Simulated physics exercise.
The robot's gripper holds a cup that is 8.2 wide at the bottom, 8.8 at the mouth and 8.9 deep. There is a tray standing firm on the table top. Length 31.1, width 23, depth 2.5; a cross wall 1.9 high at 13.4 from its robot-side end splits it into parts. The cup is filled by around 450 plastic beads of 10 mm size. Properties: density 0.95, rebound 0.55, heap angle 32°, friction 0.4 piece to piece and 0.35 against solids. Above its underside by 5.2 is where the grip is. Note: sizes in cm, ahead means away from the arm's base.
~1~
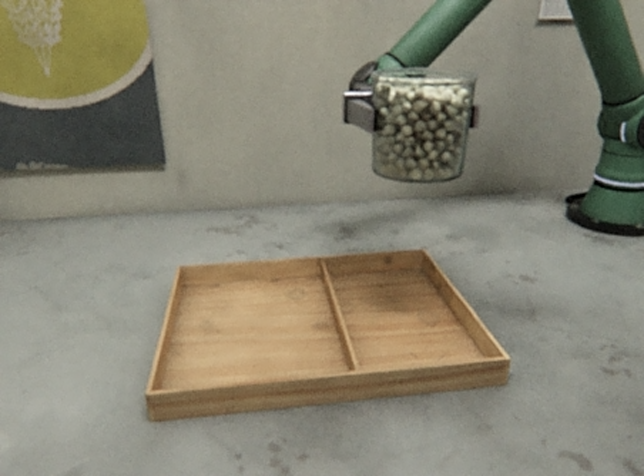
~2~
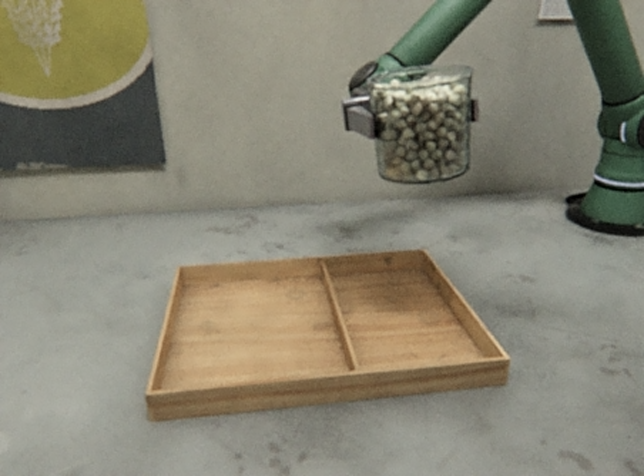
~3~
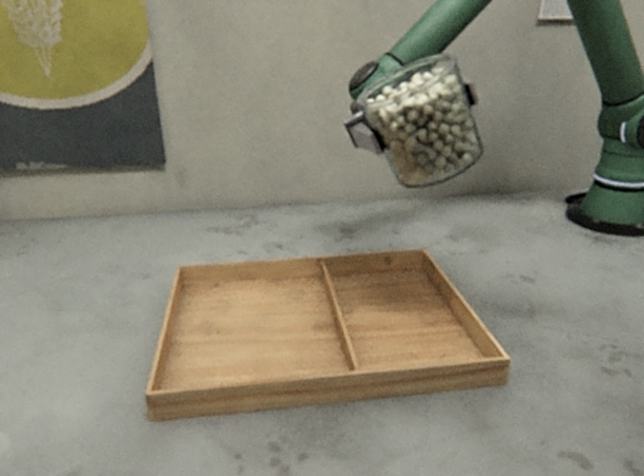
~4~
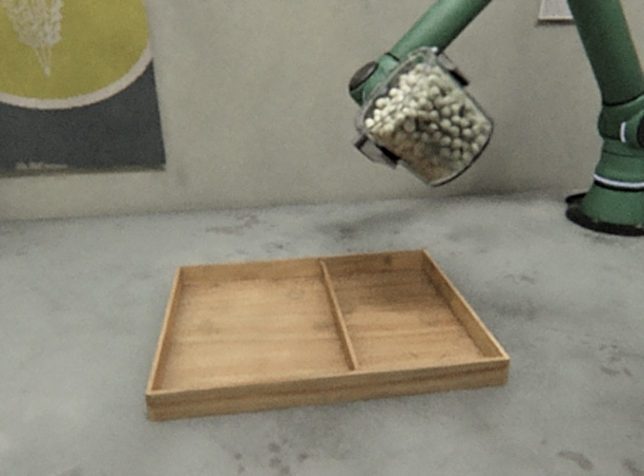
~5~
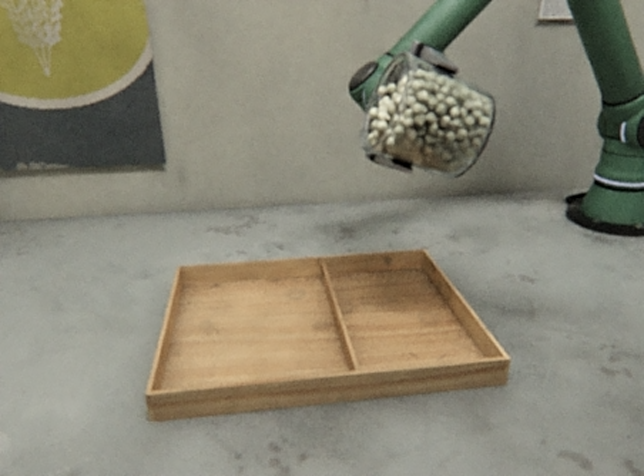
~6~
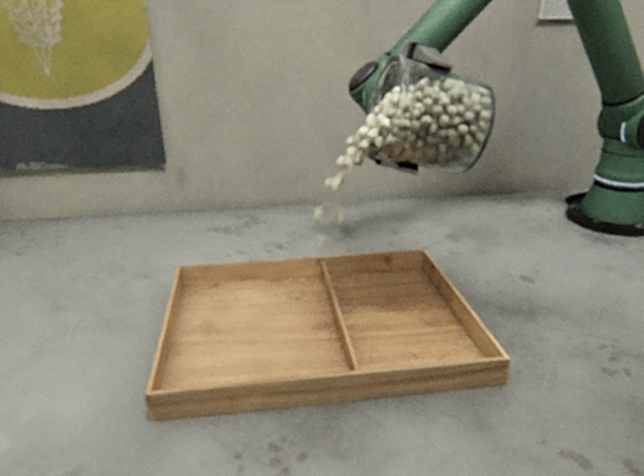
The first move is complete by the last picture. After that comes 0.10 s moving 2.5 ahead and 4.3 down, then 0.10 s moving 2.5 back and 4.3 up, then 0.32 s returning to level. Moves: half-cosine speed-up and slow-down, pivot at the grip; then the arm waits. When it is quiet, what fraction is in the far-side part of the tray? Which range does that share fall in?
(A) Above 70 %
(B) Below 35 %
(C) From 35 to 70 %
Below 35 % (B).
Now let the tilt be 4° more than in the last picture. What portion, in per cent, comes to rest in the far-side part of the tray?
30 %.
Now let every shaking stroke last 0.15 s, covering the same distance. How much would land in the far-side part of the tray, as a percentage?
In that case it would be near 20 percent.
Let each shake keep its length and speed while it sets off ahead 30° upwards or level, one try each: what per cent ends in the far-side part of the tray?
I'd say close to 85 percent for the first and close to 60 percent for the second.
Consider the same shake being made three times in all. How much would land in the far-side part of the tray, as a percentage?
Estimate for that case: 40 %.
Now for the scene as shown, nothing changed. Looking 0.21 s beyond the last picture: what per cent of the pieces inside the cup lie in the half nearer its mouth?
About 45 percent.
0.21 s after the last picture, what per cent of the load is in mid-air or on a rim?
Roughly 13 per cent.
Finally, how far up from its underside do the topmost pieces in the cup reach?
I'd say close to 8.5 cm.
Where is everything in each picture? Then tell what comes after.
The first picture shows cup middle at (420, 125), level; upper third of the load around (421, 100), from x 380 to 465, top at y 85; 453 in the cup.
The second picture shows cup middle at (421, 125), tilted 7° forward; upper third of the load around (423, 99), from x 375 to 460, top at y 80.
The third picture shows cup middle at (424, 124), tilted 26° forward; upper third of the load around (427, 101), from x 370 to 475, top at y 75.
The fourth picture shows cup middle at (426, 122), tilted 49° forward; upper third of the load around (426, 100), from x 370 to 485, top at y 70.
The fifth picture shows cup middle at (428, 120), tilted 68° forward; upper third of the load around (431, 98), from x 375 to 485, top at y 75.
The sixth picture shows cup middle at (428, 119), tilted 75° forward; upper third of the load around (435, 103), from x 320 to 485, top at y 80; 440 in the cup, 13 in flight or on a rim.
Then, 0.21 s after the last picture, tilted 75° forward, highest piece 25 above the table; 364 in the cup, 31 in the far-side part, 1 in the robot-side part, 57 in flight or on a rim.
Then, 0.42 s after the last picture, tilted 18° forward, highest piece 25 above the table; 328 in the cup, 106 in the far-side part, 6 in the robot-side part, 3 on the table or floor, 10 in flight or on a rim.
Then, 0.72 s after the last picture, level, highest piece 25 above the table; 328 in the cup, 107 in the far-side part, 9 in the robot-side part, 9 on the table or floor.
Then, 1.77 s after the last picture, level, highest piece 25 above the table; 328 in the cup, 107 in the far-side part, 9 in the robot-side part, 9 on the table or floor.
Final count, 328 in the cup, 107 in the far-side part, 9 in the robot-side part, 9 on the table or floor. That is 24 % in the far-side part of the tray.
